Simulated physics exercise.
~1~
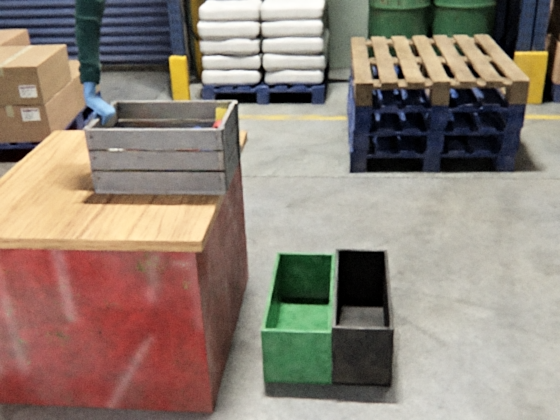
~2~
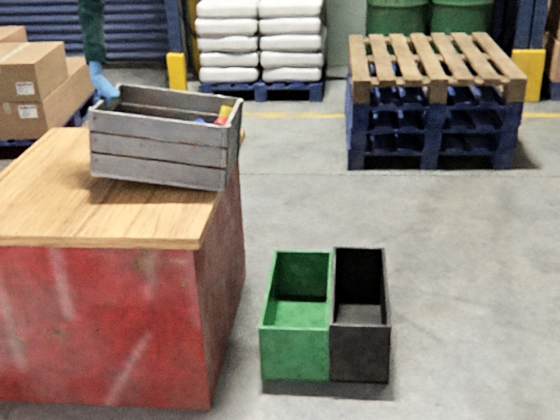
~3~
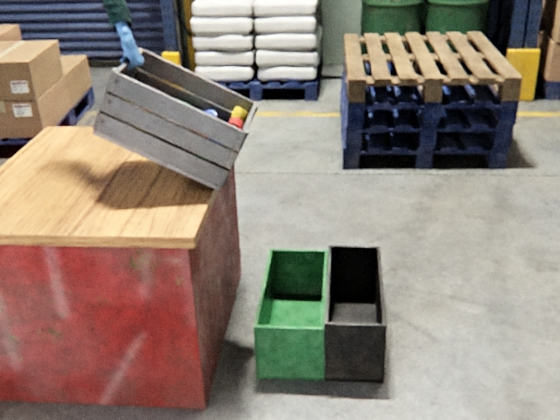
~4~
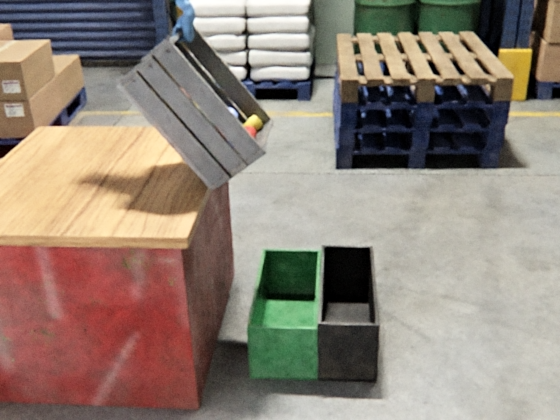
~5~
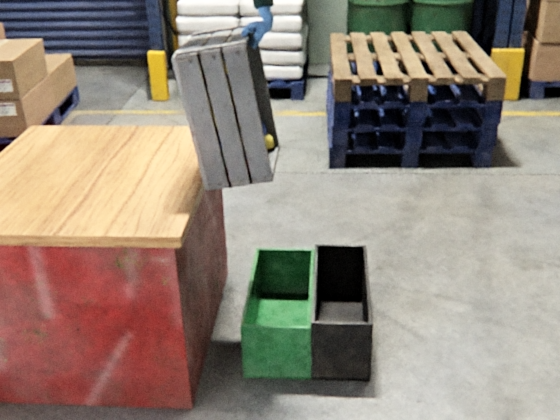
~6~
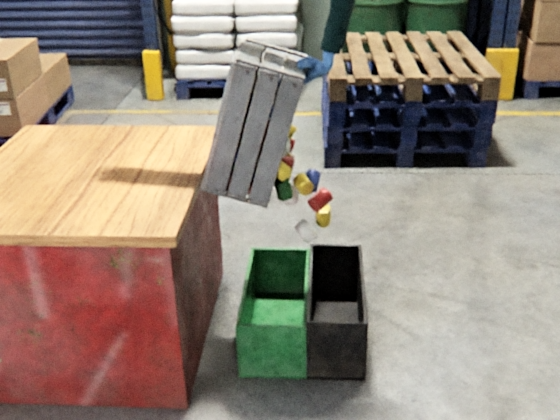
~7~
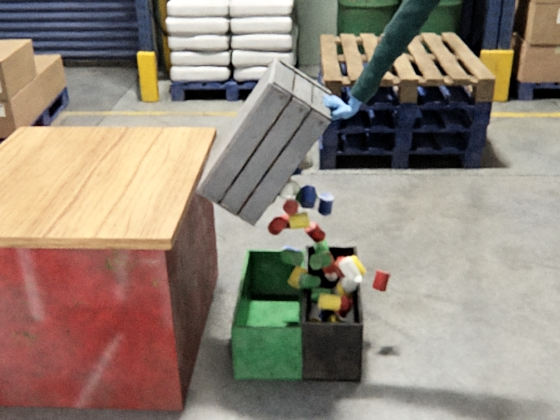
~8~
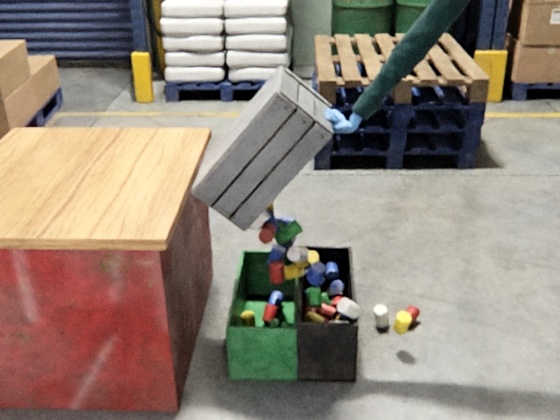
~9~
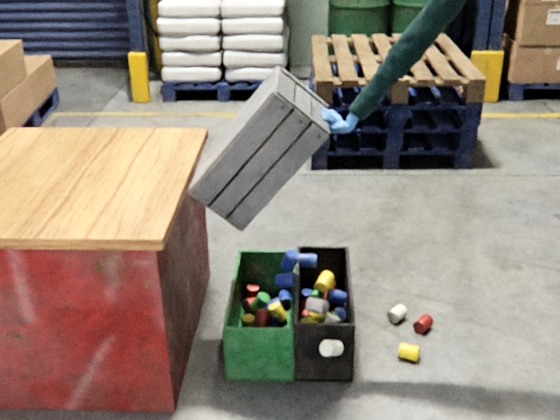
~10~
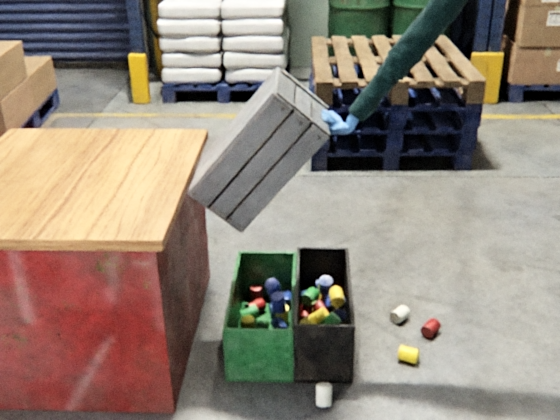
In a warehouse with stacked pallets, white sacks and cardboard boxes behind, the view looks slightly down on a red bench with a wooden top at left. A grey slatted crate sits at its right edge, above an open green tub and a black box standing side by side on the concrete floor. A blue-gloved hand lifts the crate's far end and tips it steadily to the right. Small colourful cylindrical jars tumble out, landing first mostly around the black box, then in both containers. The hand holds the emptied crate tilted, with both containers holding jars, three lying to the right and a white one in front of the black box.
